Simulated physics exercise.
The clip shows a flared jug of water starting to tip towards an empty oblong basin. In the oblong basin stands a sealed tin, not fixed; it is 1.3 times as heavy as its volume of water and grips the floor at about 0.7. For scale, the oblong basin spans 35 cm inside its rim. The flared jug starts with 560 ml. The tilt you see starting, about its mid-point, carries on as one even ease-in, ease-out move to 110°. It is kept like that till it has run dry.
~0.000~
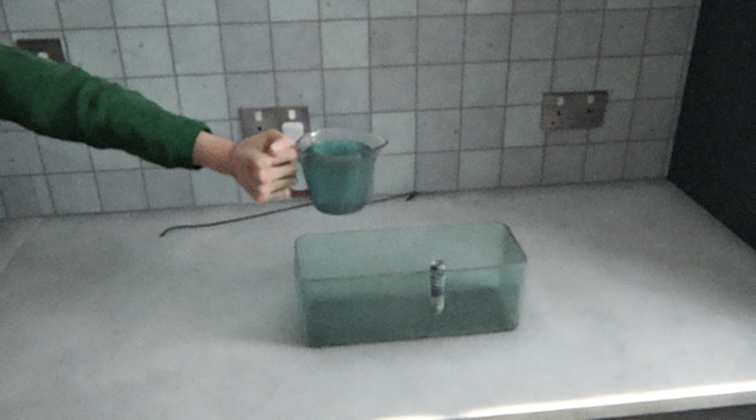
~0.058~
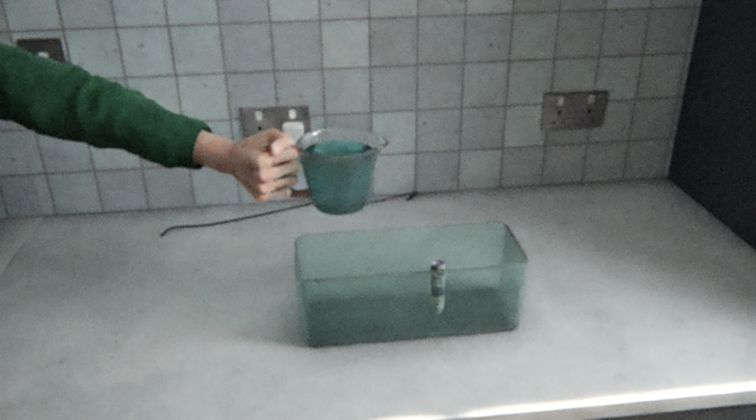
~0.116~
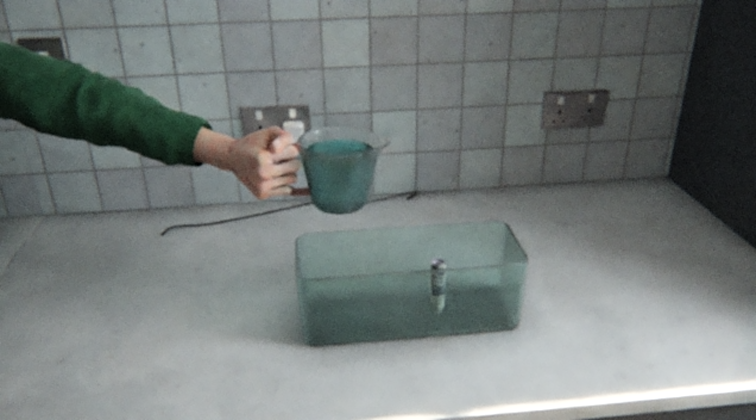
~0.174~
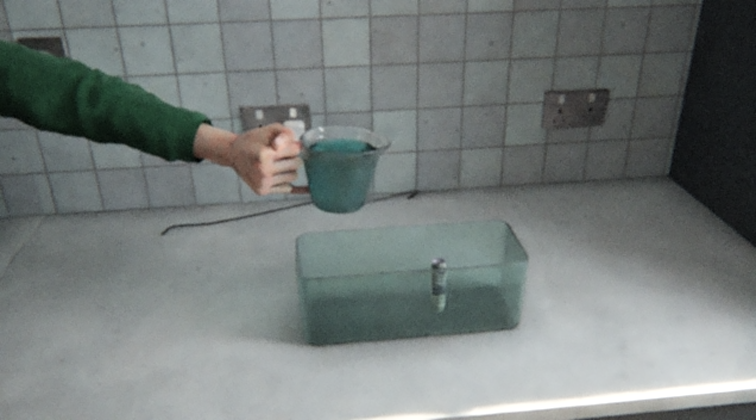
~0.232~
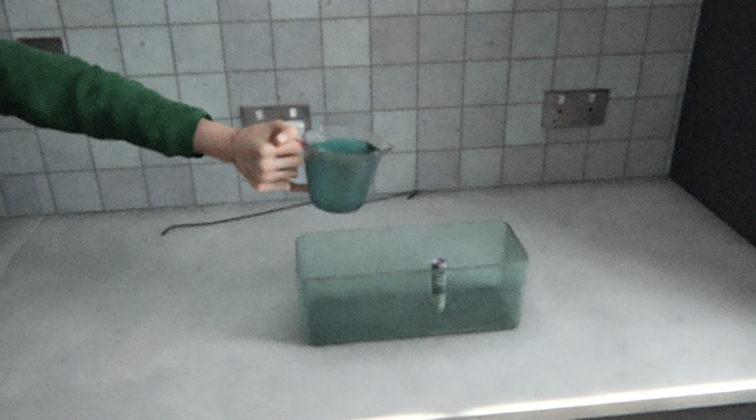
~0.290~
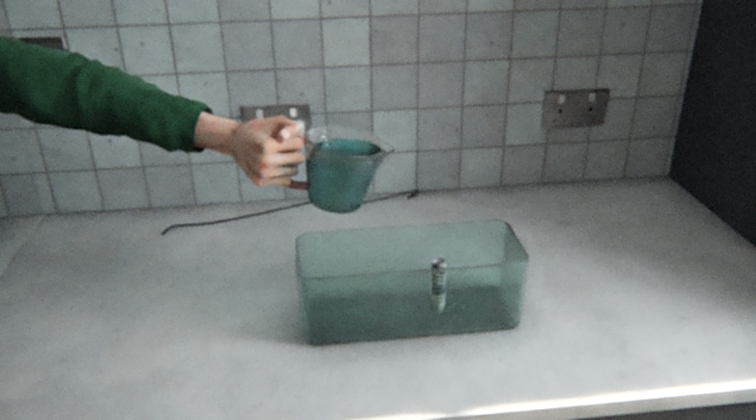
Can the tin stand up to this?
The tin falls.
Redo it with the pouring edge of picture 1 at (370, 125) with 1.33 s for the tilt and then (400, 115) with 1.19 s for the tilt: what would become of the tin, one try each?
First it falls; then it goes over.
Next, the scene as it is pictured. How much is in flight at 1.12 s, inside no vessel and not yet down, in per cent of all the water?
About 10 per cent.
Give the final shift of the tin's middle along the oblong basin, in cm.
Some 7.5 cm.
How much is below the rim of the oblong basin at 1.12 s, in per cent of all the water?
Near 82 in a hundred.
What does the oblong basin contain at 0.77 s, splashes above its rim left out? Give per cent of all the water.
Near 14 in a hundred.
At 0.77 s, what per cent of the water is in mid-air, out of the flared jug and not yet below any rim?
About 22 per cent.
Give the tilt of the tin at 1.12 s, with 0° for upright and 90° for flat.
About 35°.
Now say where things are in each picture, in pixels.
The first picture shows tilt 0°; pouring edge (388, 141); surface from (301, 153) to (375, 149); the oblong basin's rim runs from (296, 258) to (516, 243); the tin's top is at (437, 265).
The second picture shows tilt 0°; pouring edge (389, 141); surface from (301, 152) to (375, 149).
The third picture shows tilt 2°; pouring edge (390, 141); surface from (303, 151) to (377, 148).
The fourth picture shows tilt 4°; pouring edge (391, 143); surface from (304, 151) to (378, 148).
The fifth picture shows tilt 7°; pouring edge (393, 145); surface from (305, 151) to (381, 148).
The sixth picture shows tilt 11°; pouring edge (395, 149); surface from (308, 151) to (384, 148).
Then, 0.77 s in, the tilt is 64° and 64 per cent is still to pour; the tin stands where it began.
Then, 1.12 s in, the tilt is 100° and 9 per cent is still to pour; the tin leans 35°.
Then, 1.49 s in, the tilt is 110° and 0 per cent is still to pour; the tin lies on its side.
Then, 1.89 s in, the tilt is 110° and 0 per cent is still to pour; the tin lies on its side.
Finally, the tin lies on its side.
